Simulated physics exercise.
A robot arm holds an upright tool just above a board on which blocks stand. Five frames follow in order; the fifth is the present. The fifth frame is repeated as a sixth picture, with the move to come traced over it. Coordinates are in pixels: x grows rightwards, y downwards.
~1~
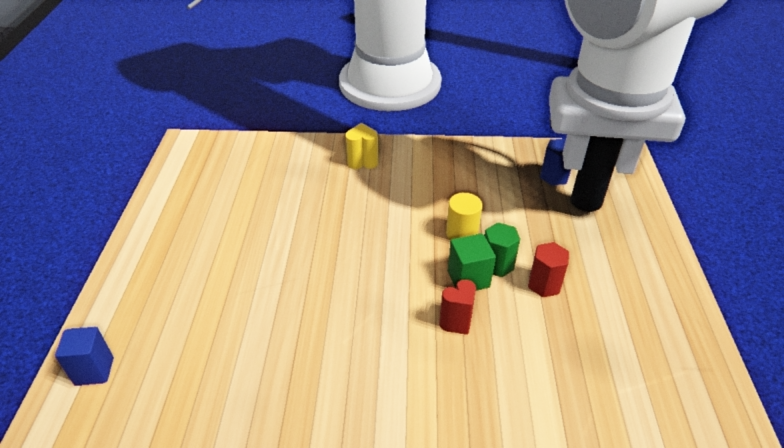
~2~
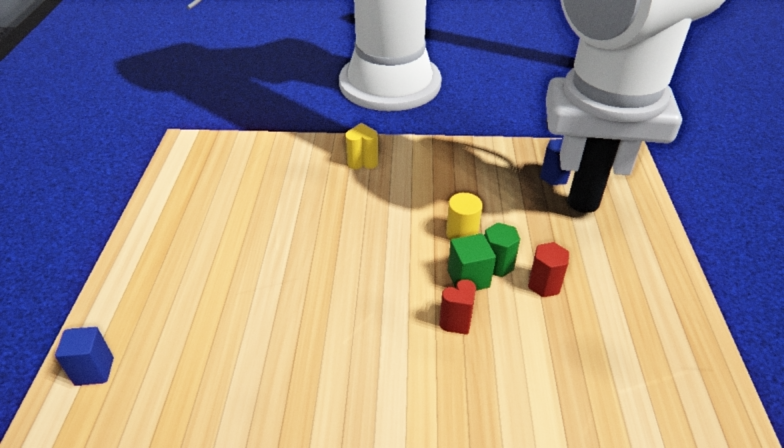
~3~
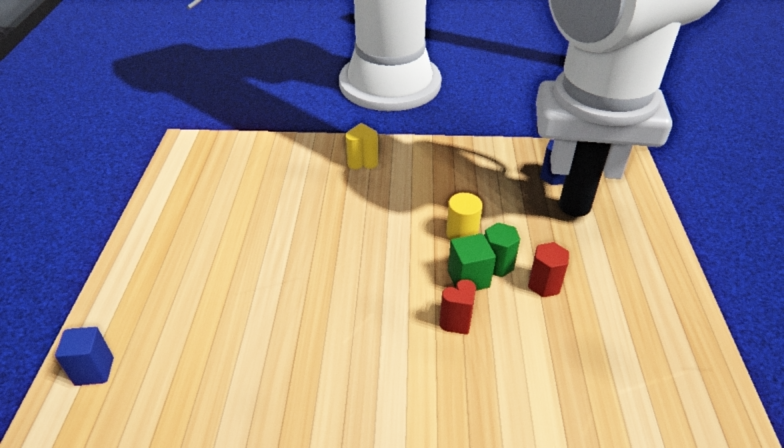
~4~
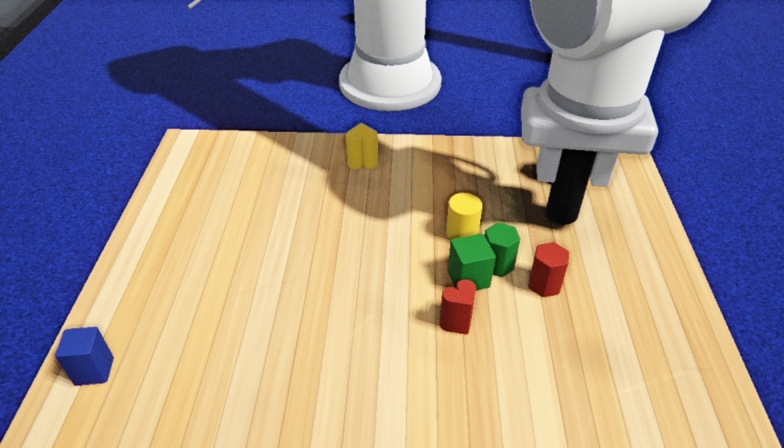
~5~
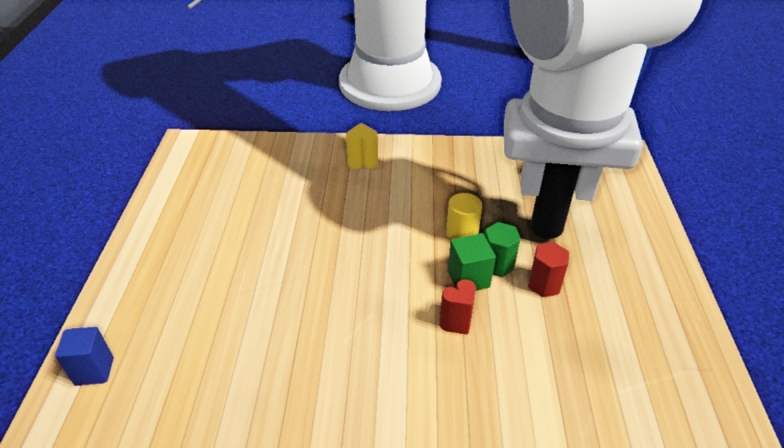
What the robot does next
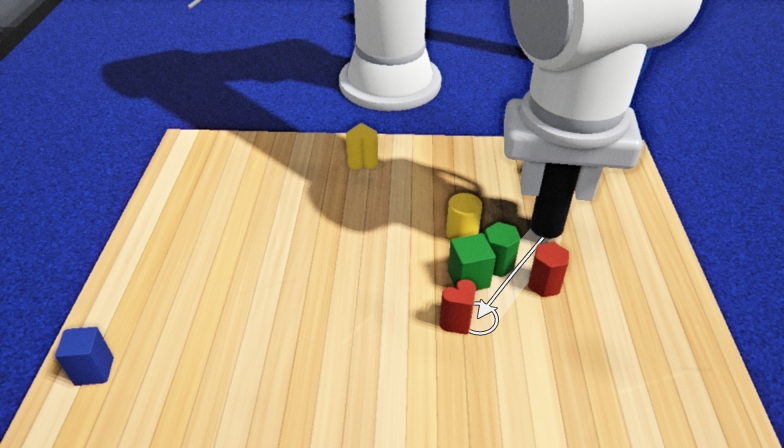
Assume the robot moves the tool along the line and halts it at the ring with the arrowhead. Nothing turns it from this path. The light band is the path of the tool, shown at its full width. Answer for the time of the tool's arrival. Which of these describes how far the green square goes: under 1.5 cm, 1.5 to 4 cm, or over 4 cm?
It ends 1.5 to 4 cm from its spot.
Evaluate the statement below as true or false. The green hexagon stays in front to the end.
False
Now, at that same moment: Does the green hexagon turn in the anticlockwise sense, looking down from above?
No, I don't think so.
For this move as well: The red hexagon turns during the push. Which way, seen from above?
It turns round anticlockwise.
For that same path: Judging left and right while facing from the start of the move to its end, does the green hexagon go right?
It seems so.
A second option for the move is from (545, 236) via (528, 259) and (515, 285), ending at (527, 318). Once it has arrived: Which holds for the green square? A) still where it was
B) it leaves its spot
I'll go with B - it leaves its spot.
The drawn path runs in a line from (545, 236) to (478, 318).
What follows on the original path. One third of the way, tool (525, 252); green square (469, 249); green hexagon (498, 235).
Two thirds of the way, tool (503, 280); green square (446, 254), turned 20° anticlockwise; green hexagon (475, 242), turned 35° clockwise; red hexagon (553, 258), turned 25° anticlockwise.
At the end, tool (479, 310); red heart block (449, 299); green square (446, 254), turned 20° anticlockwise; green hexagon (475, 242), turned 35° clockwise; red hexagon (553, 258), turned 25° anticlockwise.
